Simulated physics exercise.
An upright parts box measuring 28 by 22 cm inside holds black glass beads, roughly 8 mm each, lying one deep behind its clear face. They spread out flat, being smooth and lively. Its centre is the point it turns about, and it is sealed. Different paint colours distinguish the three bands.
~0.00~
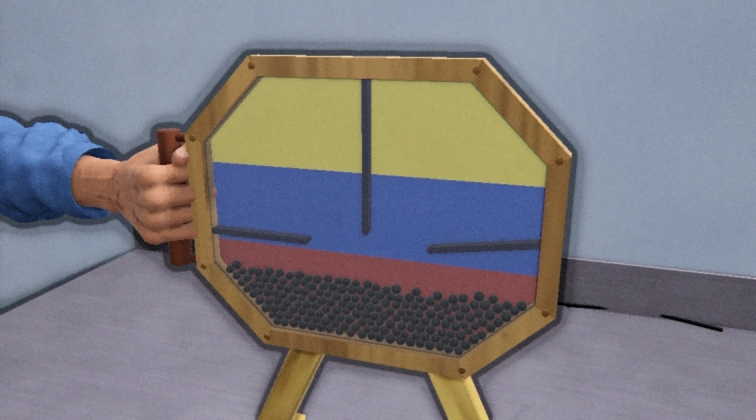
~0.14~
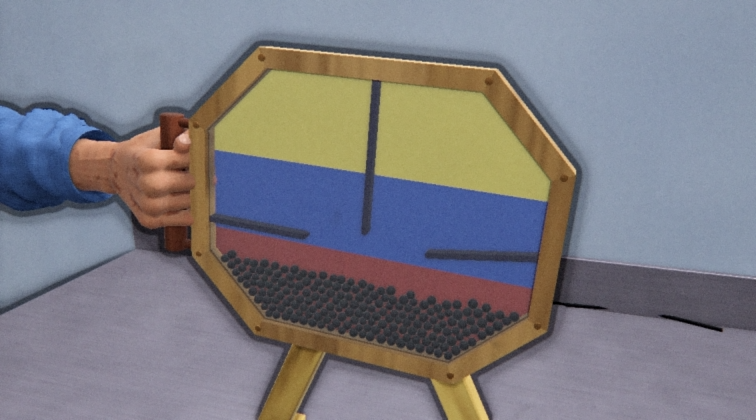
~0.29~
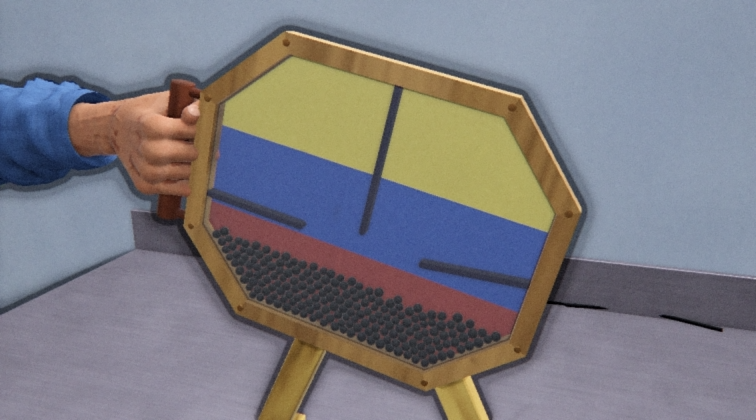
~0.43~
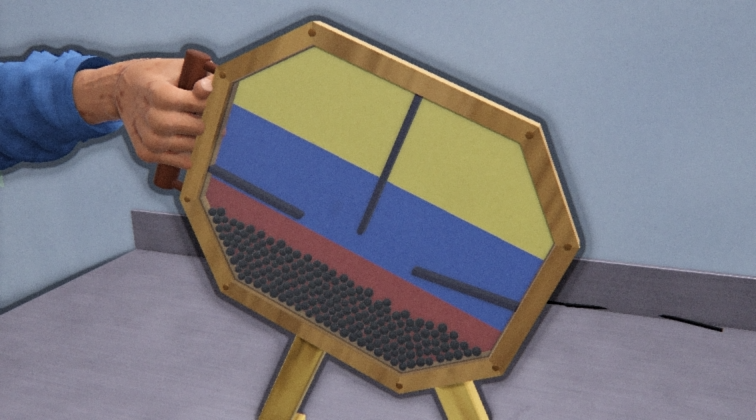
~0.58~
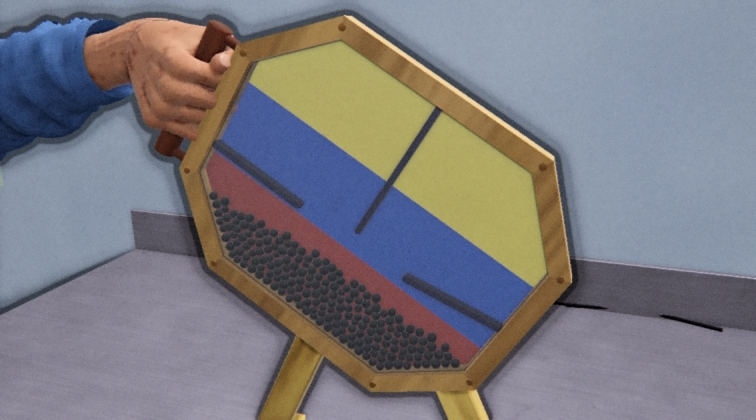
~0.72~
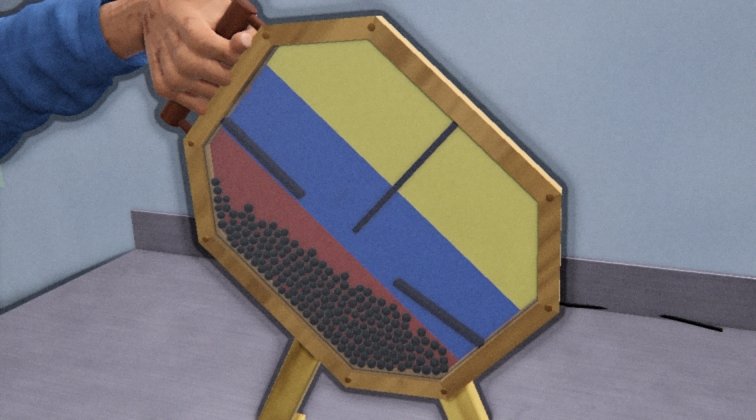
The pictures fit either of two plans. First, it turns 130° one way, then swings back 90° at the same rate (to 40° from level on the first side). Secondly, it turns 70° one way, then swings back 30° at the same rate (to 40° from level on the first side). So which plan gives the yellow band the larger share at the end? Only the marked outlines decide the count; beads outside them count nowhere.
I would say plan first.
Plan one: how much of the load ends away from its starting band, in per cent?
About 55 %.
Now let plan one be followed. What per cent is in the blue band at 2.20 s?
Roughly 20 per cent.
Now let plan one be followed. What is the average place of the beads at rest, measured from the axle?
Some 6 cm right and 8 cm below.
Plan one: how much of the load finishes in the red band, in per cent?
That comes to near 45 percent.
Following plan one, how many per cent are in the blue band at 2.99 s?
The share there is some 20 per cent.
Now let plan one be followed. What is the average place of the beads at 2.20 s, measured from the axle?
Offset approx. 7 cm left, 6 cm below.
Plan one. At 2.20 s, it stands 130° clockwise; the beads' middle is 7 cm left of and 6 cm below the centre; red 50 %, blue 20 %, yellow 30 %.
After 2.99 s, it stands 85° clockwise; the beads' middle is in line with and 10 cm below the centre; red 45 %, blue 20 %, yellow 35 %.
After 3.77 s, it stands 40° clockwise; the beads' middle is 6 cm right of and 8 cm below the centre; red 45 %, blue 35 %, yellow 20 %.
Settled by 4.7 s, it stands 40° clockwise; red 45 %, blue 40 %, yellow 15 %.
Plan two would end with red 85 %, blue 15 %, yellow 0 %.
